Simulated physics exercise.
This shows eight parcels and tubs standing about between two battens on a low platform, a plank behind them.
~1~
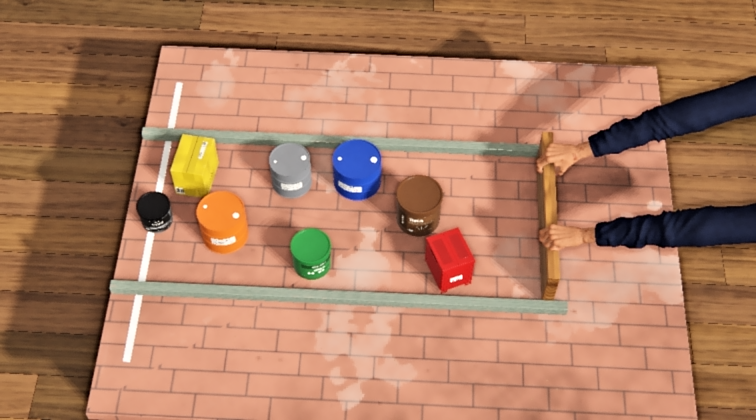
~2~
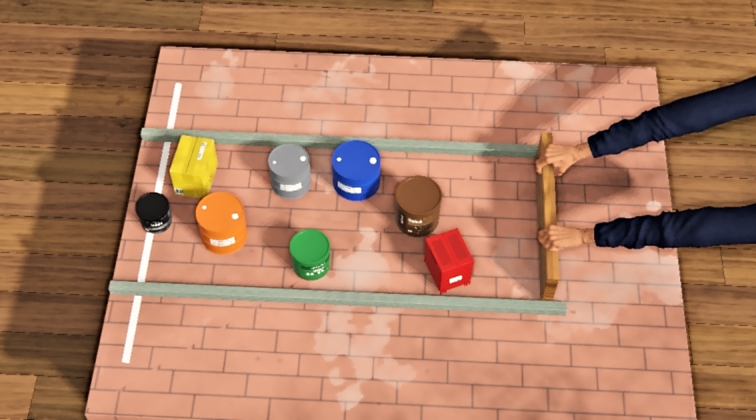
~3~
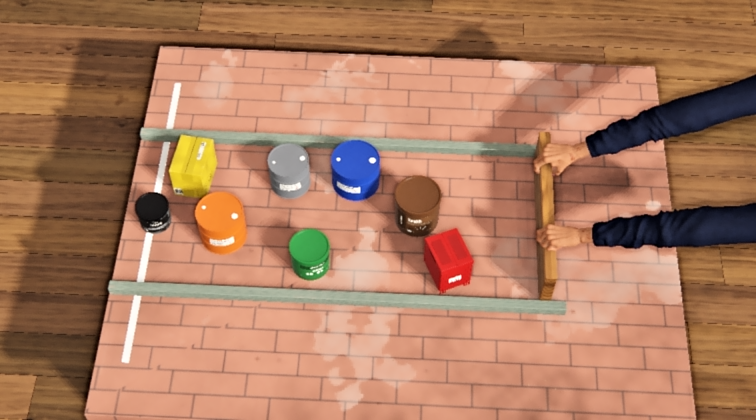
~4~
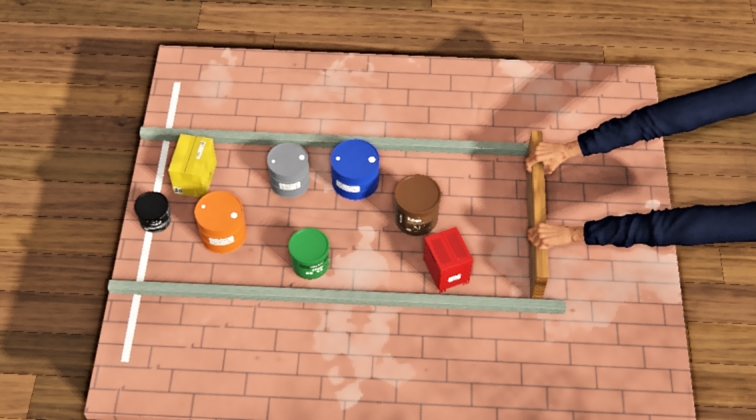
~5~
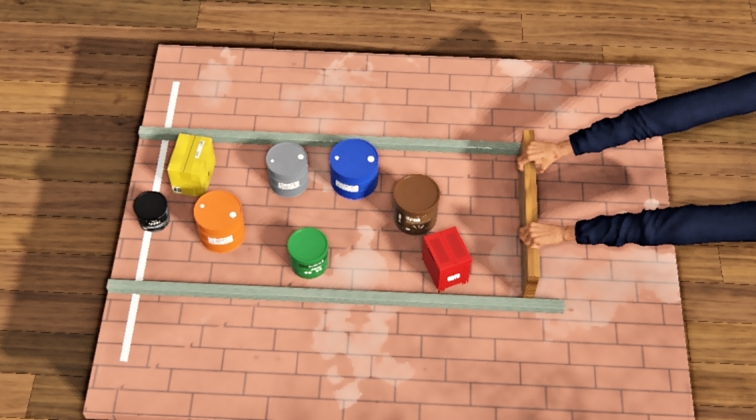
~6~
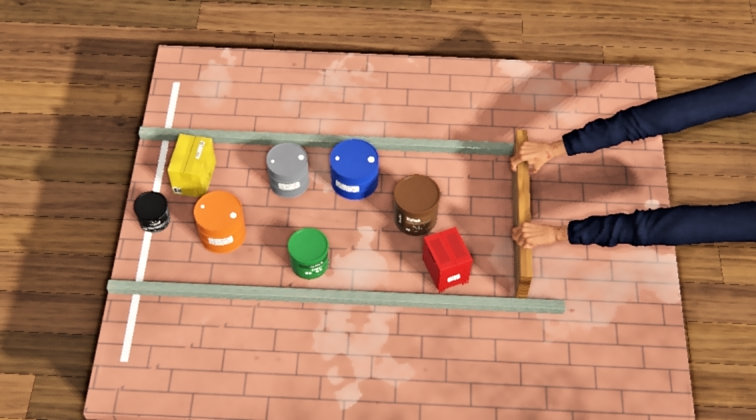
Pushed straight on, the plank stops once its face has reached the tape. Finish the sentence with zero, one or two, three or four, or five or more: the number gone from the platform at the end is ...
The number gone from the platform at the end is five or more.
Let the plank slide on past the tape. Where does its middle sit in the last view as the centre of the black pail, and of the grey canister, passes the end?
The middle is at (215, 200) when it's the black pail, and at (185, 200) when it's the grey canister.
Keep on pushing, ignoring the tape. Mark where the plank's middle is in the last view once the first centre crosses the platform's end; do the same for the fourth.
At (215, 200) for the first, at (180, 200) for the fourth.
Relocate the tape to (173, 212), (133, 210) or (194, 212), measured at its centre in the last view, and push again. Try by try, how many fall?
In that order 5, 8 and 2.
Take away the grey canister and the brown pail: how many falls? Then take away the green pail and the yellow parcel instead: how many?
Count of fallen: 3 / 3.
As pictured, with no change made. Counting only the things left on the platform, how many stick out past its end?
The number would be 3.
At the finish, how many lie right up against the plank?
It's 3.
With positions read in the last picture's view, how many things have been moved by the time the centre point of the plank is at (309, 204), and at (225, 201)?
I get 5 at the one place and 8 at the other.
Soon after, none off yet; black pail at rest near (152, 213); yellow parcel at rest near (192, 166); orange canister at rest near (220, 222).
After that, none off yet; black pail displaced about its own width near (131, 207); yellow parcel displaced about its own width near (137, 161); orange canister displaced about its own width near (160, 222).
In the end, the number that fall off is five or more; gone, green pail, grey canister, orange canister, yellow parcel and black pail.
